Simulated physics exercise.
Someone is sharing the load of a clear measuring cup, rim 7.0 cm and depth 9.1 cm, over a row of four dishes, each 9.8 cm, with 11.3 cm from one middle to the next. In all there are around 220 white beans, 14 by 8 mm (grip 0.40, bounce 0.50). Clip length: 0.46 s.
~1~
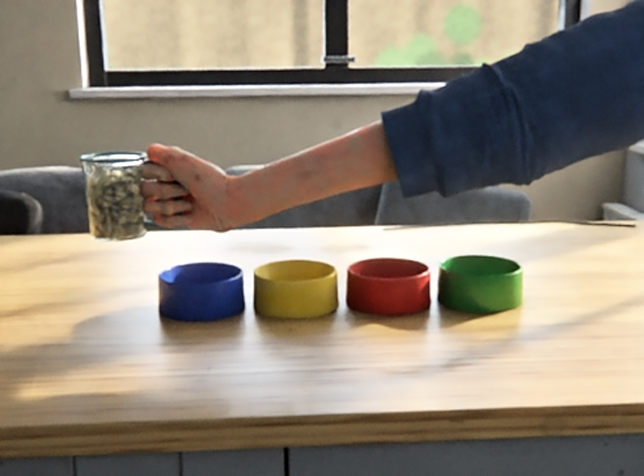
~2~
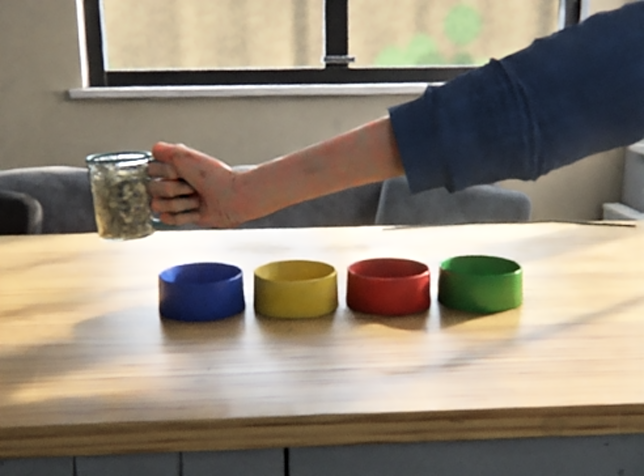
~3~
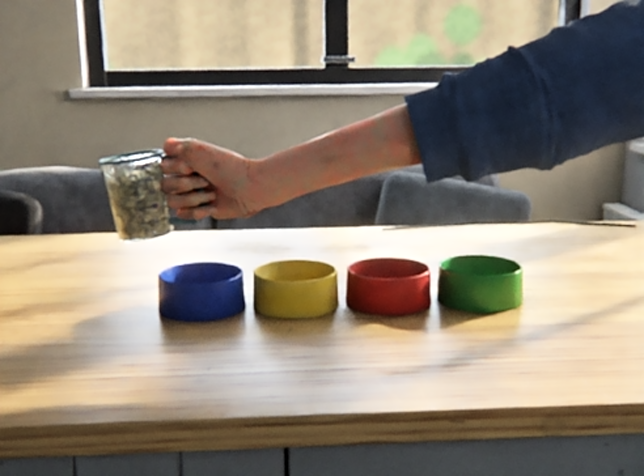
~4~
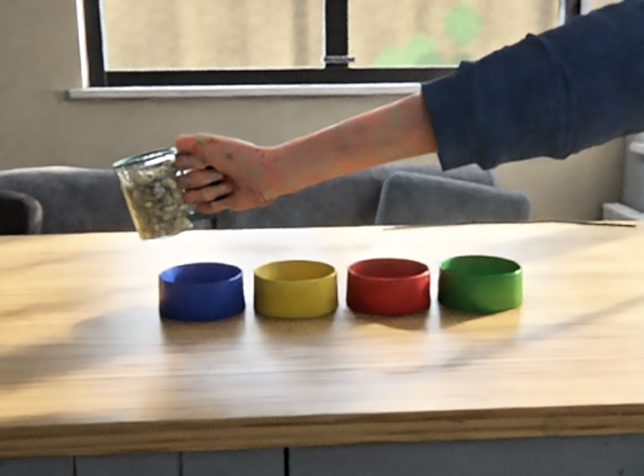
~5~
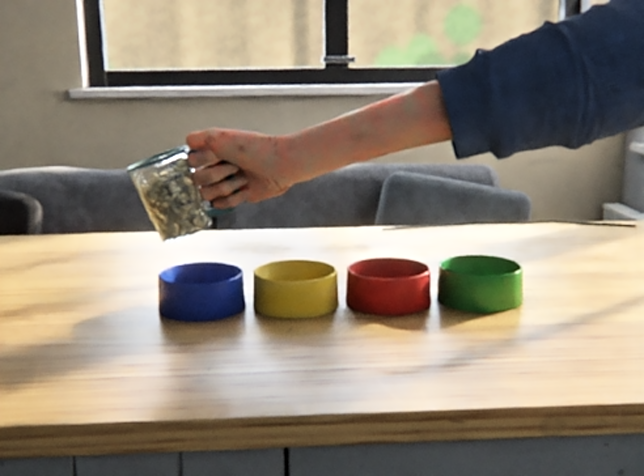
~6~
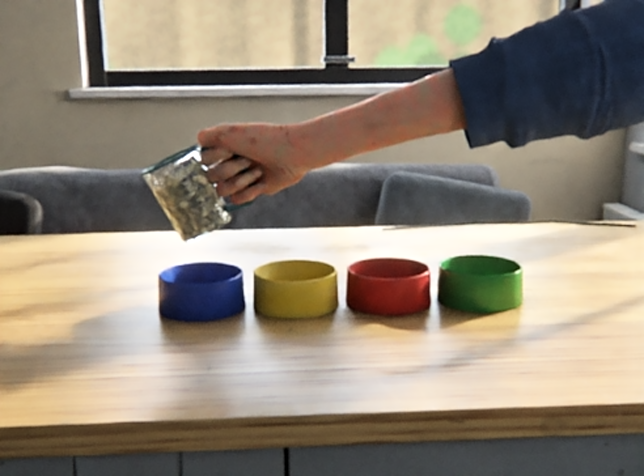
The footage shows a hand holding a clear cup of small pale pieces above a wooden table with blue, yellow, red and green dishes. The arm moves the cup steadily right while tilting it gradually to the left.
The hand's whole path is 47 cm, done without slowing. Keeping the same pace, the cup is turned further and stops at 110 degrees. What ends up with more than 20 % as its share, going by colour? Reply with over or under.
Red over, blue under, green over, yellow under, counter under.
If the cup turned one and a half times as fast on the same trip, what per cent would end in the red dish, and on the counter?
In that case you'd see red at 30 and the counter at 10.
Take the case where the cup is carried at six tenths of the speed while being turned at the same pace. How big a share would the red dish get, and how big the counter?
Shares - red 0, counter 20.
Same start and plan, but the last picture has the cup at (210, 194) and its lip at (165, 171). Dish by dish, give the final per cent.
Red 0, blue 0, green 90, yellow 0.
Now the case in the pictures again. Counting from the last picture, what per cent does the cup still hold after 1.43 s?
65 %.
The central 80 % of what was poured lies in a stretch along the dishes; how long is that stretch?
Some 14 centimetres.
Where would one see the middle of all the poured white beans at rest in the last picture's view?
Roughly (410, 291).
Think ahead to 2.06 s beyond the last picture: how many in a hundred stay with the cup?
Estimate: Some 10 %.
Then, 0.86 s after the last picture, tilt 79 degrees; cup holds 100 %.
Then, 1.43 s after the last picture, tilt 110 degrees; cup holds 65 %, red 25 %, yellow 5 %.
Then, 2.06 s after the last picture, tilt 110 degrees; cup holds 10 %, red 55 %, green 25 %, yellow 5 %.
In the end, red 55 %, blue 0 %, green 35 %, yellow 5 %, counter 10 %.
